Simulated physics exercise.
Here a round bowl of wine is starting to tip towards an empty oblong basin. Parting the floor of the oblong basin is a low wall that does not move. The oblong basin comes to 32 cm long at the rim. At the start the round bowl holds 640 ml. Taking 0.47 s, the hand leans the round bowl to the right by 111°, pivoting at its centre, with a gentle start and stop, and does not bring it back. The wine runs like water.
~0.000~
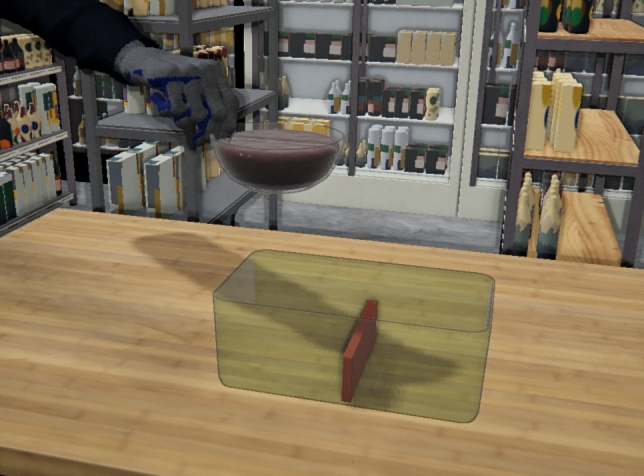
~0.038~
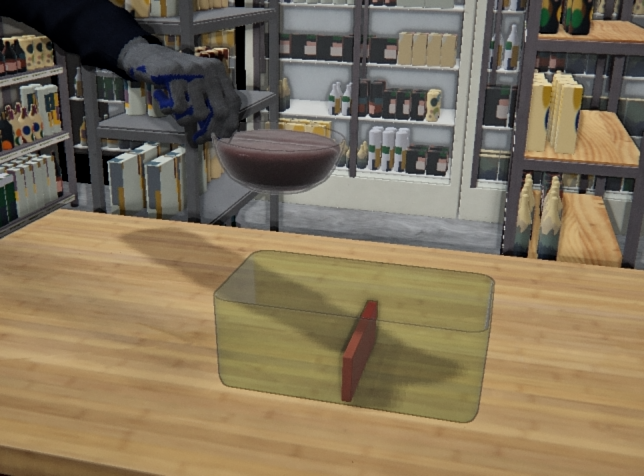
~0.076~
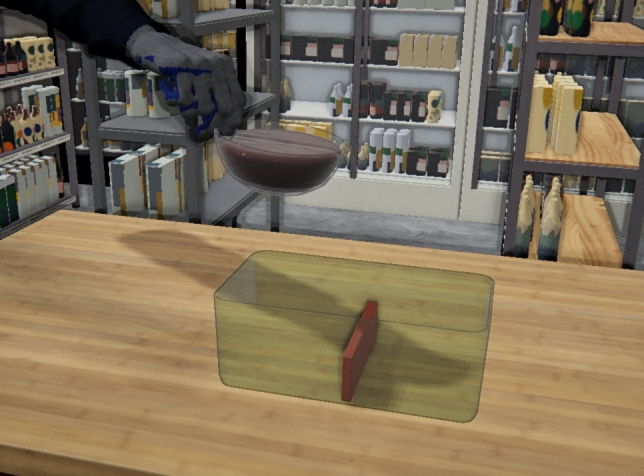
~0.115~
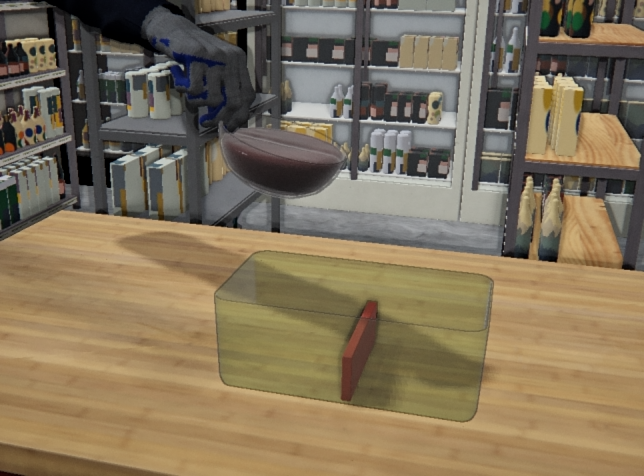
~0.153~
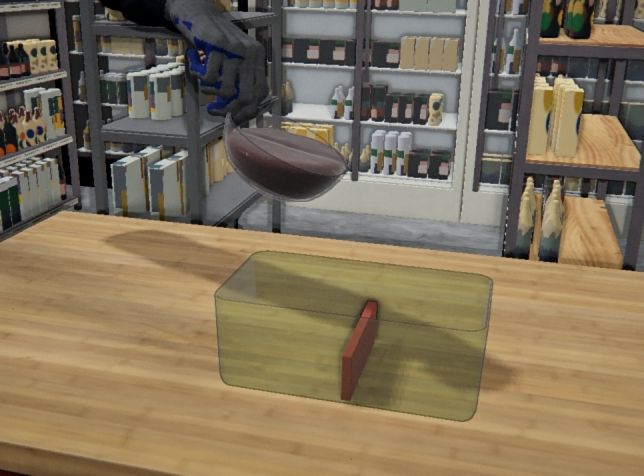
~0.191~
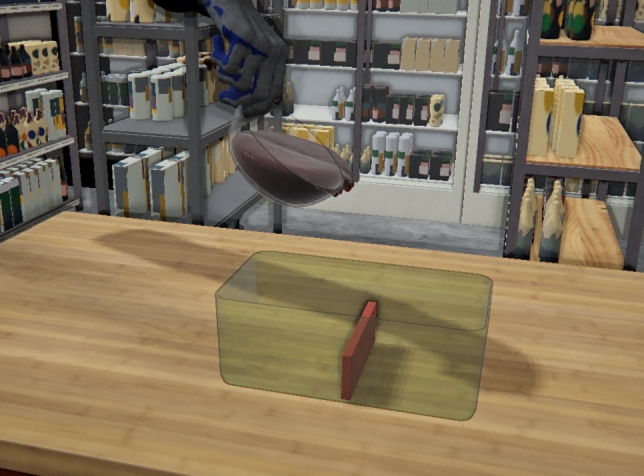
Gloved hand tilting a round bowl of dark wine to the right above an oblong basin with a low red wall inside.
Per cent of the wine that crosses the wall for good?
55 per cent.
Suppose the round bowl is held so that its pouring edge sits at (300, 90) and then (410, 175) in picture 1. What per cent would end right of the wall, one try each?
Around 10 per cent first, around 80 per cent next.
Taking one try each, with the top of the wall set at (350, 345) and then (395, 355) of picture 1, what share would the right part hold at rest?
In turn about 65 and 25 per cent.
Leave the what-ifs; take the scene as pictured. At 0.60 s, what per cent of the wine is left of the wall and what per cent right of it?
Lab note: Left near 36 %, right near 54.
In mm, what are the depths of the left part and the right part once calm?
Depths at rest: Left around 10 mm, right around 16 mm.
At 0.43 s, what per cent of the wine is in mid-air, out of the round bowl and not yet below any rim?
Some 32 per cent.
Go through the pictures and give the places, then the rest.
The first picture shows tilt 0°; pouring edge (342, 141); surface from (221, 137) to (341, 146); the oblong basin's rim runs from (234, 273) to (492, 304); the wall's top is at (361, 329).
The second picture shows tilt 2°; pouring edge (343, 144); surface from (222, 136) to (341, 148).
The third picture shows tilt 7°; pouring edge (344, 151); surface from (225, 134) to (342, 151).
The fourth picture shows tilt 16°; pouring edge (345, 161); surface from (228, 131) to (343, 156).
The fifth picture shows tilt 27°; pouring edge (344, 174); surface from (232, 131) to (338, 163); 4 per cent is over the edge.
The sixth picture shows tilt 39°; pouring edge (340, 188); surface from (238, 133) to (321, 163); 12 per cent is over the edge.
Then, 0.43 s in, the tilt is 108° and 1 per cent is still to pour, 15 is left of the wall and 52 right of it.
Then, 0.60 s in, the tilt is 111° and 0 per cent is still to pour, 35 is left of the wall and 54 right of it.
Then, 0.77 s in, the tilt is 111° and 0 per cent is still to pour, 39 is left of the wall and 54 right of it.
Then, 0.97 s in, the tilt is 111° and 0 per cent is still to pour, 41 is left of the wall and 55 right of it.
Finally, 41 per cent lies left of the wall, 55 right of it and 4 outside.
